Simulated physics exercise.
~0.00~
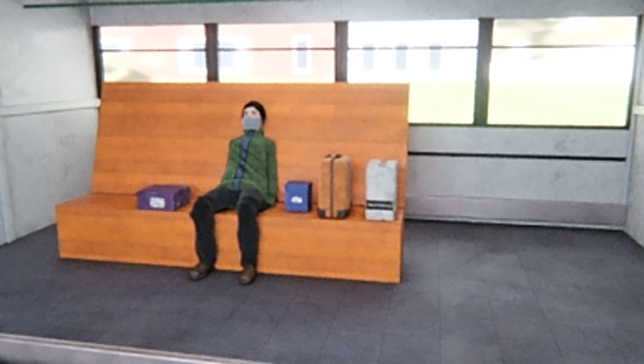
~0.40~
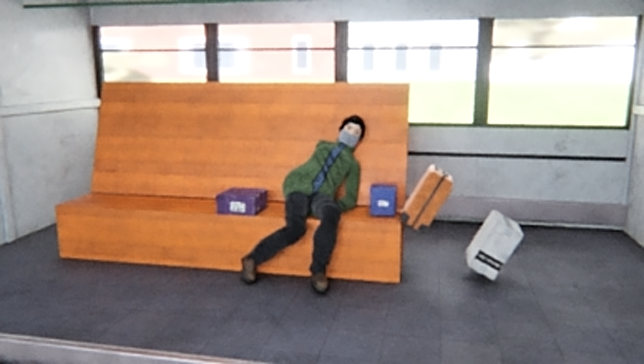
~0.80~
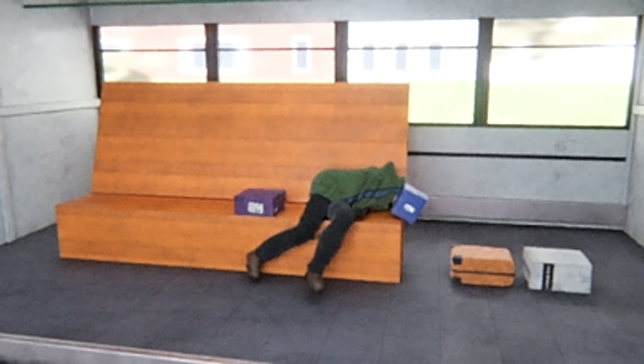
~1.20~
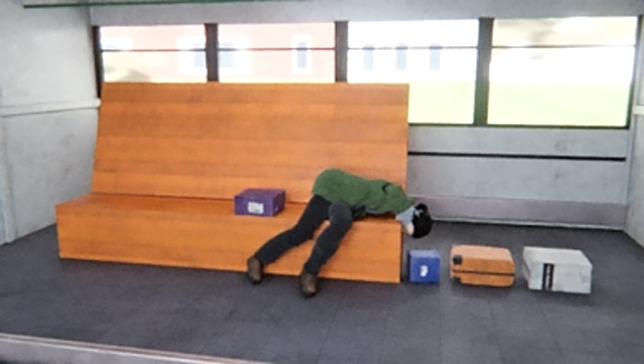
A sleeper slides right and slumps over as two cases, then a blue box, fall off.
